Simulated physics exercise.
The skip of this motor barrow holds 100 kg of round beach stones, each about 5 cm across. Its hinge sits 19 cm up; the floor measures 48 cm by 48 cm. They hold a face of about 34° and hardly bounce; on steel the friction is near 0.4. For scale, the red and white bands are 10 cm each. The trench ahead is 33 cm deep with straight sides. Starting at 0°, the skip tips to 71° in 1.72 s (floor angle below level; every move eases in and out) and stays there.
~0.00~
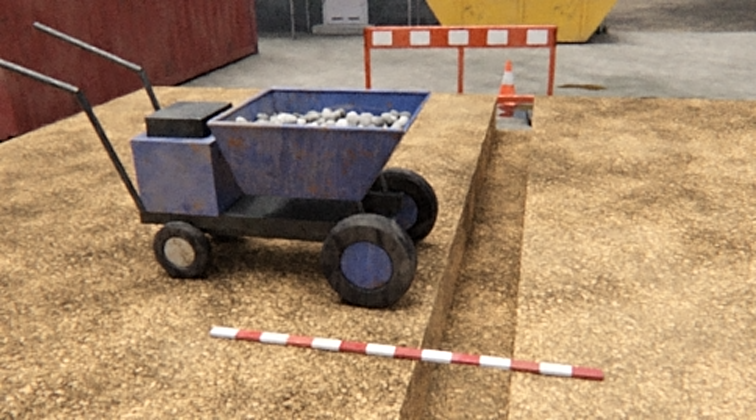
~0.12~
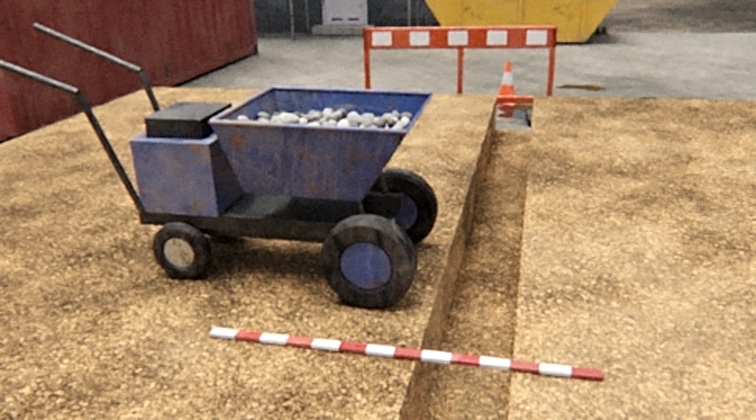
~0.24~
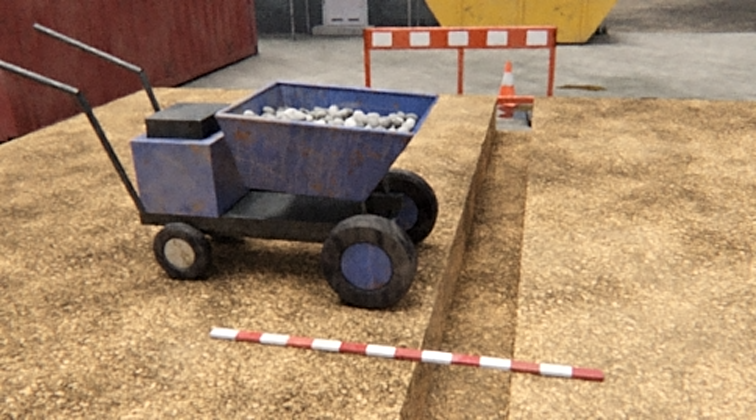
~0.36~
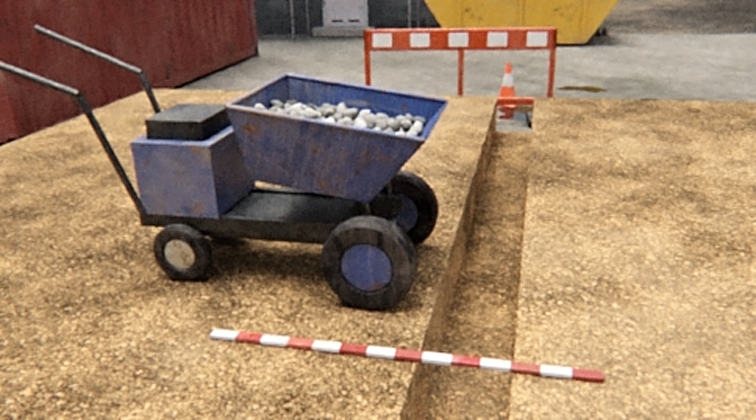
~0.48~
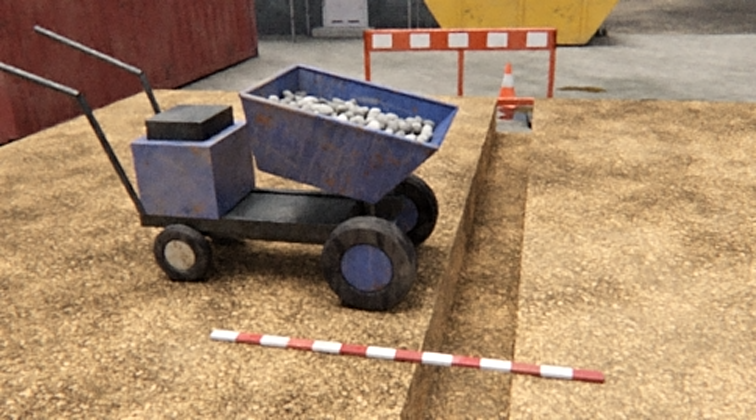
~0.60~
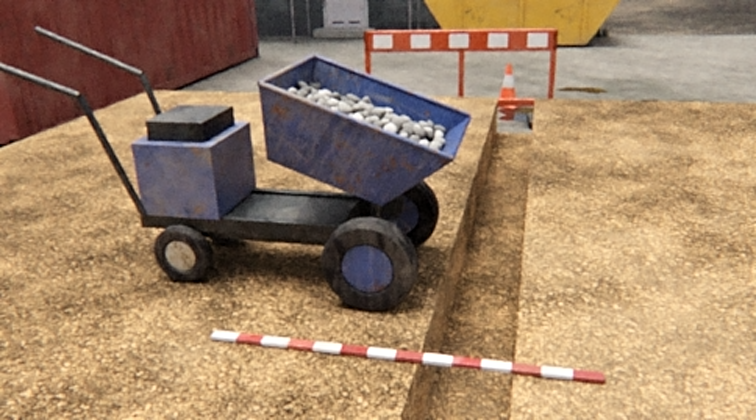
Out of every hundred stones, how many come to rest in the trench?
Roughly 24 per cent ends in the trench.
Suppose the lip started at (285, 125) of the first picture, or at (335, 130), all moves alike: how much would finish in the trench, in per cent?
First some 90, then 85 per cent.
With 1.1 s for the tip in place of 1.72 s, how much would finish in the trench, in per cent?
It would be near 20 per cent.
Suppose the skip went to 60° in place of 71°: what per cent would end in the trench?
Then about 20 per cent.
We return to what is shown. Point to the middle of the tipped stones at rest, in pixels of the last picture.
Near (569, 285).
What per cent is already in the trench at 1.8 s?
Some 0 per cent.
After 1.3 s the floor is at 60°; 99 % in the skip; the foremost stones are at (524, 224).
After 1.8 s the floor is at 71°; 51 % in the skip, 49 % past the trench; the foremost stones are at (670, 311).
After 2.2 s the floor is at 71°; 25 % in the skip, 2 % in the trench, 73 % past the trench; the foremost stones are past the picture's edge.
After 4.1 s the floor is at 71°; 0 % in the skip, 24 % in the trench, 76 % past the trench; the foremost stones are past the picture's edge.
